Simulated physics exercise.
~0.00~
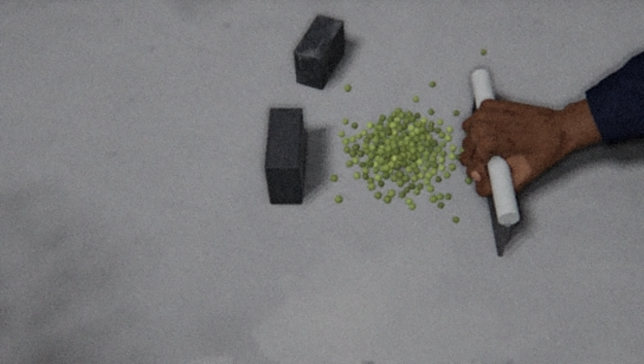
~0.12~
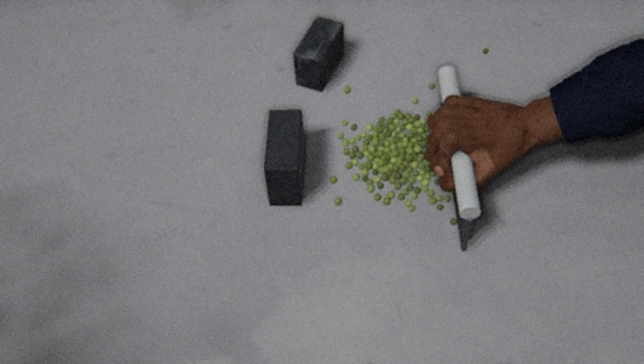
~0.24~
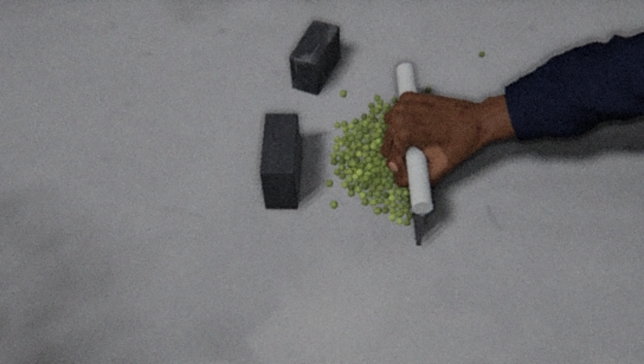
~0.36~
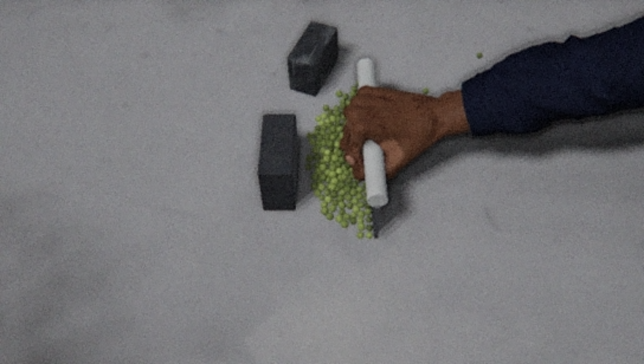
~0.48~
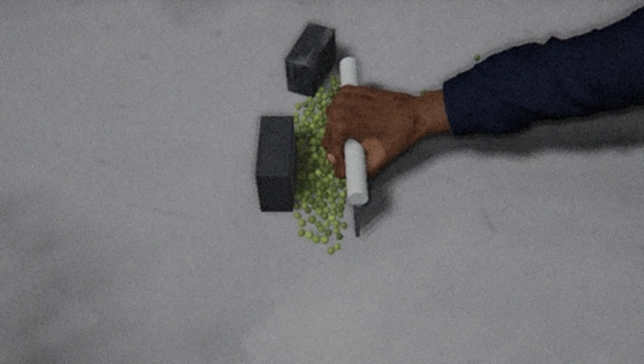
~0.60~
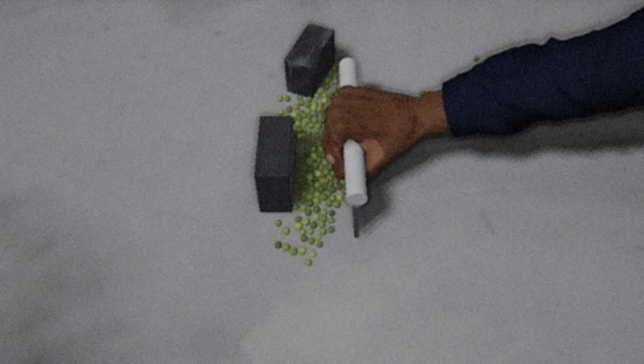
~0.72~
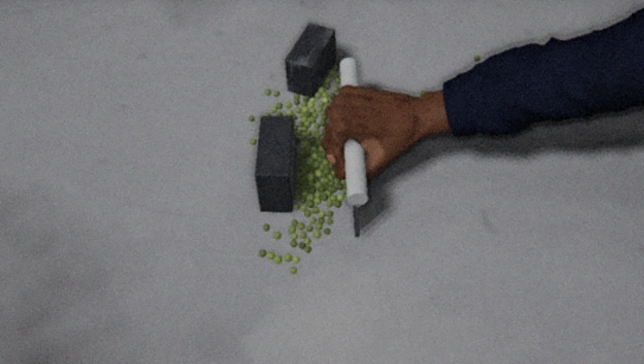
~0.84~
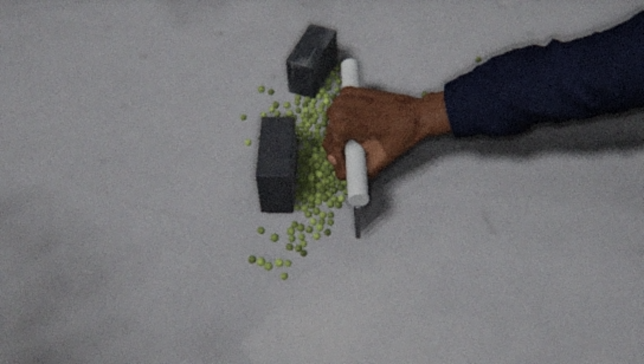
Hand with a white-handled scraper pushing green dried peas left against two dark blocks, some spilling through the gap and around the nearer block.
